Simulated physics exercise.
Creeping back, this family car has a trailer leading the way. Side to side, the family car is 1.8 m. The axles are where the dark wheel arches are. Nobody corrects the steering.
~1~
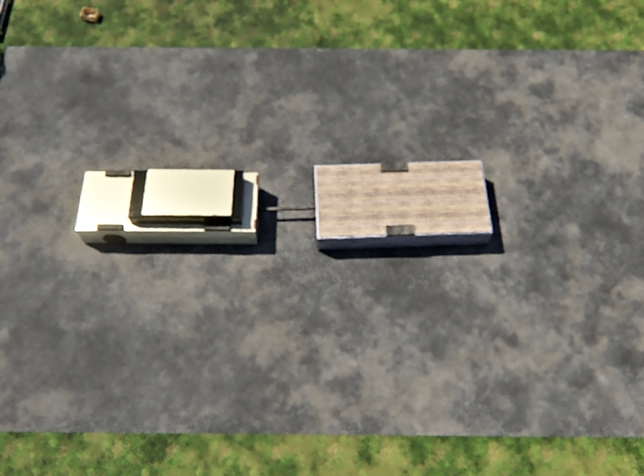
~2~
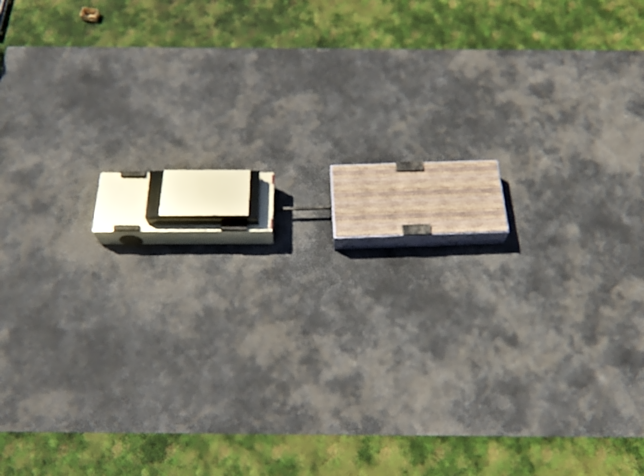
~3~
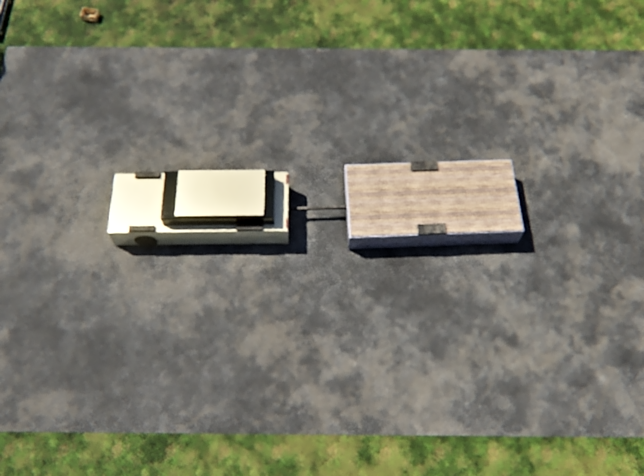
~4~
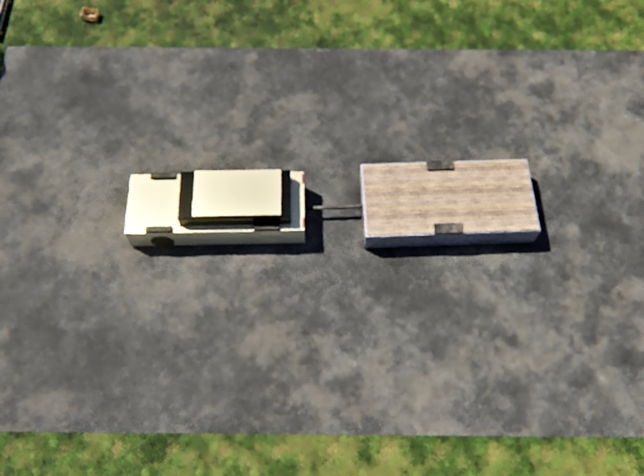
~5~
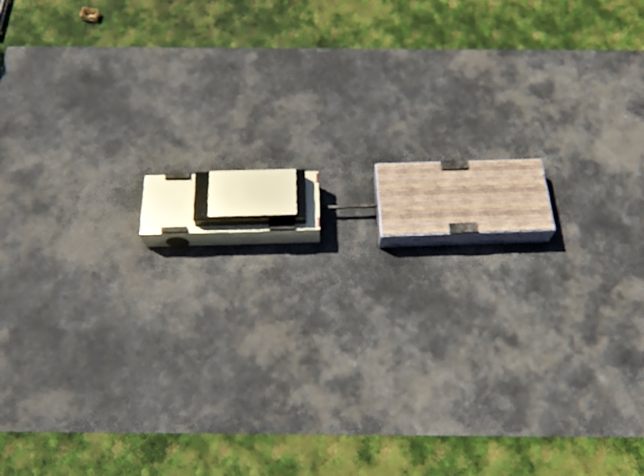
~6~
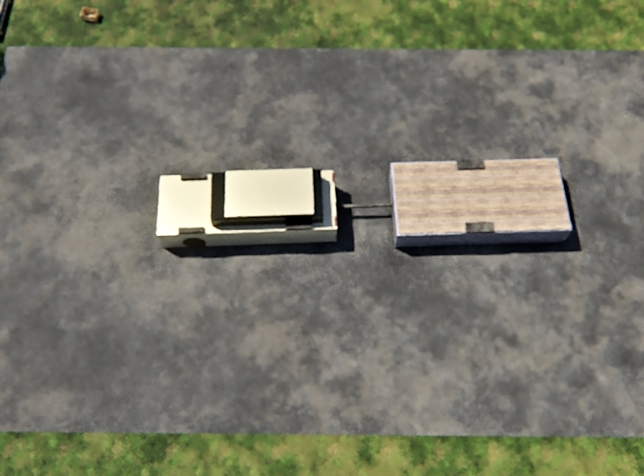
At first, a cream car sits left of a flat, pale-brown trailer on grey pavement, the trailer's far end angled very slightly toward the upper grass. The car slowly backs right, pushing the trailer ahead of it, and the faint bend between them gradually straightens until they are in line.
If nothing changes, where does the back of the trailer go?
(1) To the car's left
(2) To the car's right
1.
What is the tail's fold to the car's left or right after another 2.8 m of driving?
Fold relative to car: Approx. 10 deg, left.
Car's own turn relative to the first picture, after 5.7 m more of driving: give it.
Heading change: Around 10°.
2.8 m further on, the tail is 8° to the car's left, the car has turned 6° and the trailer's axle is at (579, 195) of the last picture.
5.7 m further on, the tail is 25° to the car's left, the car has turned 10° and the trailer's axle is out of the picture.
8.6 m further on, the tail is 60° to the car's left, the car has turned 14° and the trailer's axle is out of the picture; it has jack-knifed.
